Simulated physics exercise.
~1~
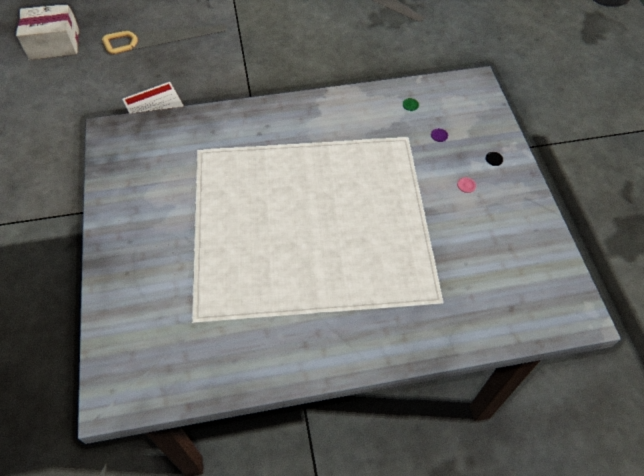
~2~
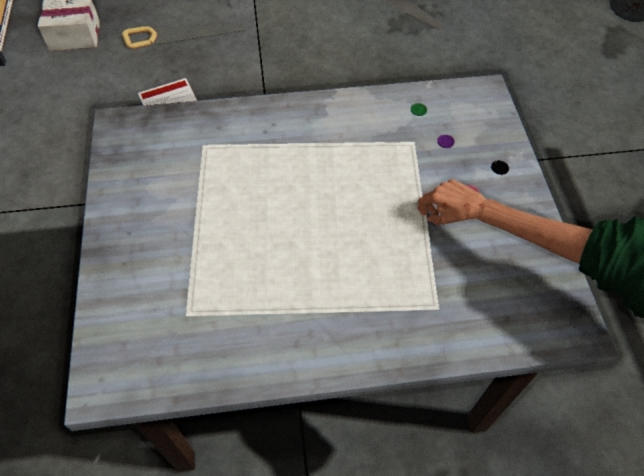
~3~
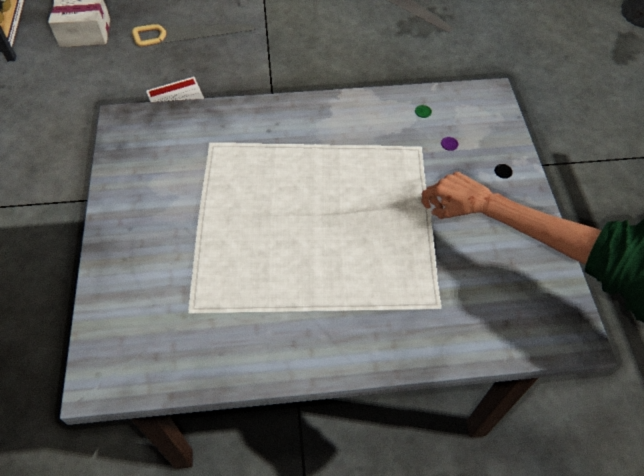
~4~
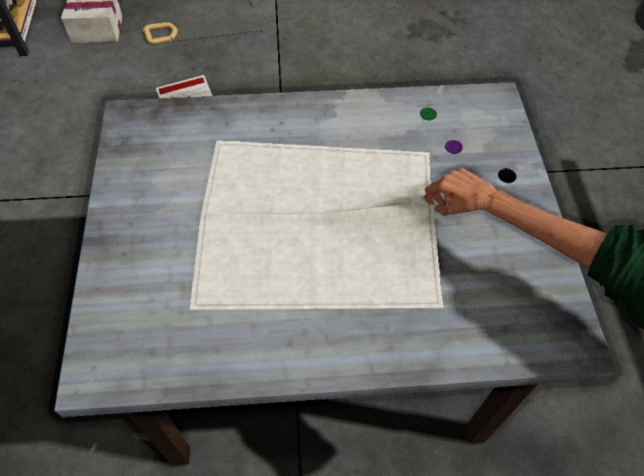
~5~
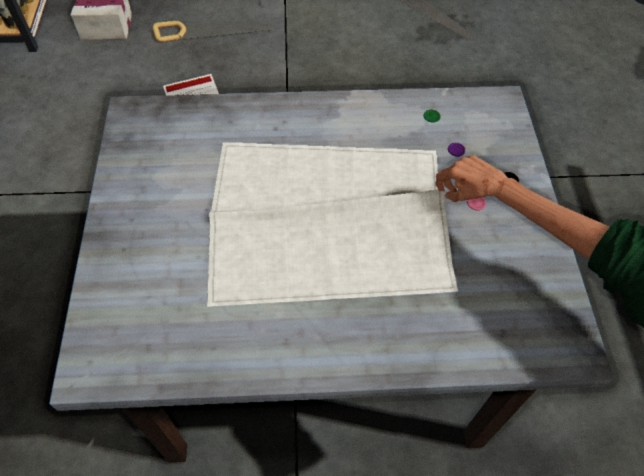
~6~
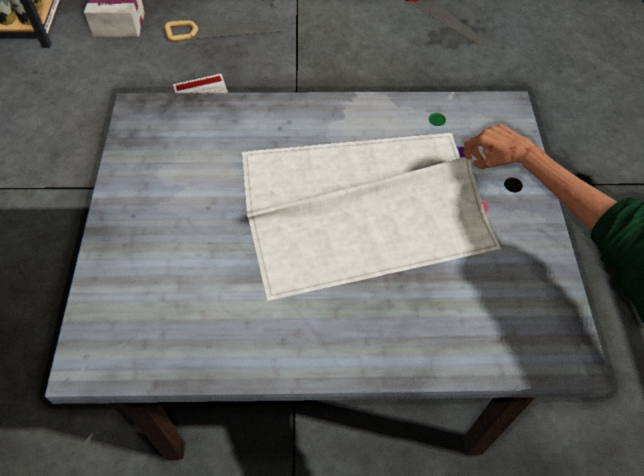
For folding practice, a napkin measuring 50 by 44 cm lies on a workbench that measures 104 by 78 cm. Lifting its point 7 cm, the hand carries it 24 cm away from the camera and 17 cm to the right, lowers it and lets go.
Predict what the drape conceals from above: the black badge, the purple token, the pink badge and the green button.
The black badge vanishes under it, the purple token gets covered, the pink badge vanishes under it, the green button ends under the cloth.
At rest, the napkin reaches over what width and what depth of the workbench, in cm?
About 60 cm wide, 52 cm deep.
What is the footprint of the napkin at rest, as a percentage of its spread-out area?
Roughly 85 percent of it.
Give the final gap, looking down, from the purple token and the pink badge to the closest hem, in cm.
Around 8 centimetres for the first one and around 4 centimetres for the second.
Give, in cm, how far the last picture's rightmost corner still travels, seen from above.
Roughly 18 centimetres.
Next, 80 % of it is down, spanning 59 by 51 cm, above purple token, green button, black badge, pink badge.
Then, 80 % of it is down, spanning 60 by 53 cm, above purple token, green button, black badge, pink badge.
After that, 80 % of it is down, spanning 60 by 53 cm, above purple token, green button, black badge, pink badge.
Later, 80 % of it is down, spanning 60 by 53 cm, above purple token, green button, black badge, pink badge.
At the end, 80 % of it is down, spanning 60 by 53 cm, above purple token, green button, black badge, pink badge.
